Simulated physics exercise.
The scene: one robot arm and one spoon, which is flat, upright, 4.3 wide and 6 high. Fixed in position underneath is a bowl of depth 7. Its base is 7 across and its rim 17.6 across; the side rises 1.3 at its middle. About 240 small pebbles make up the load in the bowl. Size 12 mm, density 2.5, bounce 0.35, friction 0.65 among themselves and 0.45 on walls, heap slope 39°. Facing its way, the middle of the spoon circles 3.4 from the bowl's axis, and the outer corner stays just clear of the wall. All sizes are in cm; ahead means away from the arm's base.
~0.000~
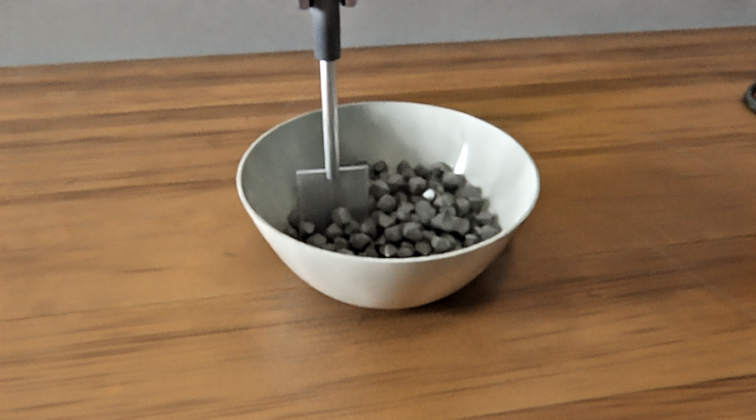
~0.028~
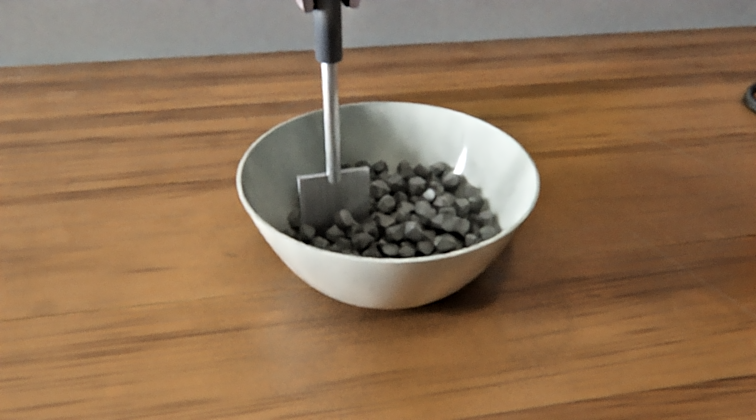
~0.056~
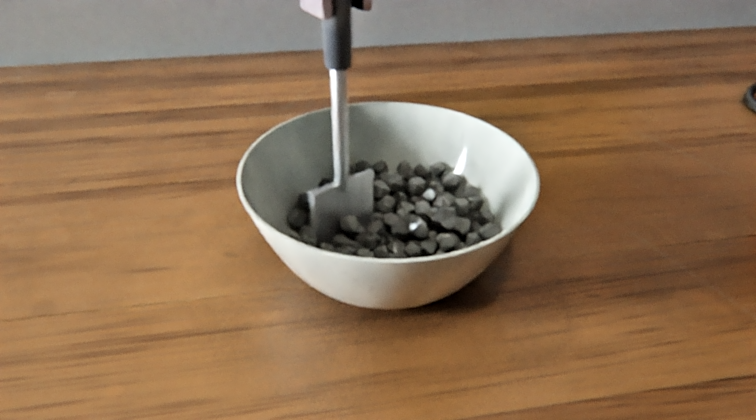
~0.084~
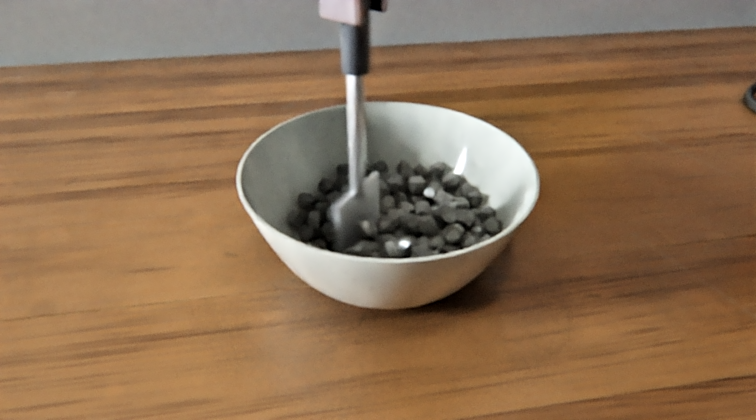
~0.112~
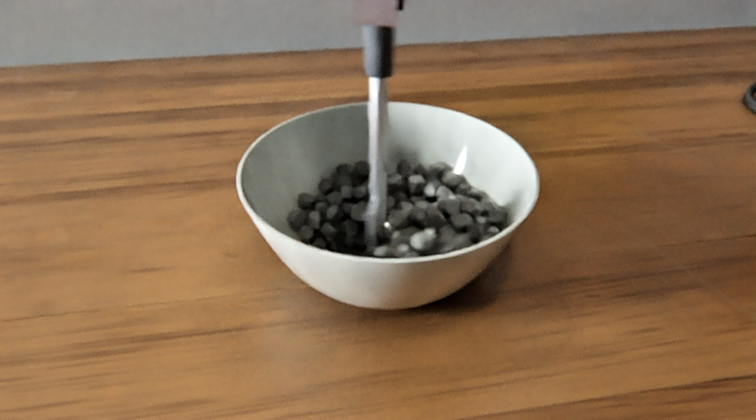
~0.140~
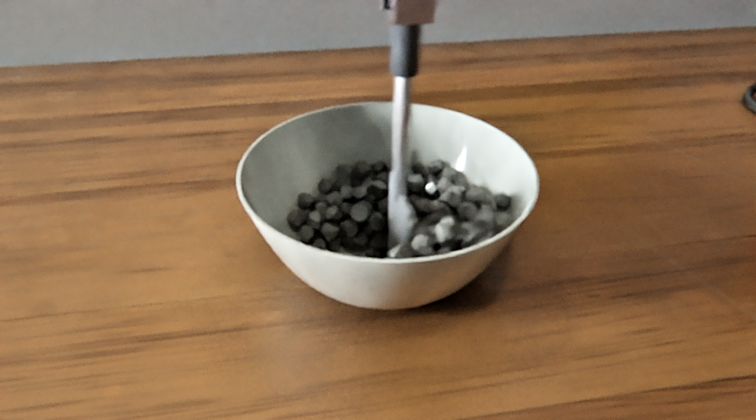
On a wooden tabletop, a robot arm pushing a flat gray spoon rightward through dark pebbles in a pale bowl, turning it edge-on.
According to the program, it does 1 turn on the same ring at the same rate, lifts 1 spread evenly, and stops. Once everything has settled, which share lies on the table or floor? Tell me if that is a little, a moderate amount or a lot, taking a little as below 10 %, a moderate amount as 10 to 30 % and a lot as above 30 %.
A little, below 10 %.
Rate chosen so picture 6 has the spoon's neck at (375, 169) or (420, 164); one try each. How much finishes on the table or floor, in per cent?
It comes to roughly 0 per cent and then 10 per cent.
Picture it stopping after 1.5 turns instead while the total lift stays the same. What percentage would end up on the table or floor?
10 %.
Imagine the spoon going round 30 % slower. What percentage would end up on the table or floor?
Then roughly 0 per cent.
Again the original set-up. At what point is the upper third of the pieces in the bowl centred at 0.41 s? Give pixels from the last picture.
Around (322, 168).
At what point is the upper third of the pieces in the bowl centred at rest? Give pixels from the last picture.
(350, 255).
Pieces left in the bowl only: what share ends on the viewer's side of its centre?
Roughly 65 percent of it.
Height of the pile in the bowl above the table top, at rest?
Measured height: Some 7.5 cm.
By 0.27 s, 192° round, highest piece 10 above the table; 240 in the bowl.
By 0.41 s, 294° round, highest piece 8 above the table; 235 in the bowl, 2 on the table or floor, 3 in flight or on the tool.
By 0.68 s, 0° round, highest piece 7 above the table; 232 in the bowl, 8 on the table or floor.
By 1.38 s, 0° round, highest piece 7 above the table; 232 in the bowl, 8 on the table or floor.
Final count, 232 in the bowl, 8 on the table or floor. That is 3 % on the table or floor.
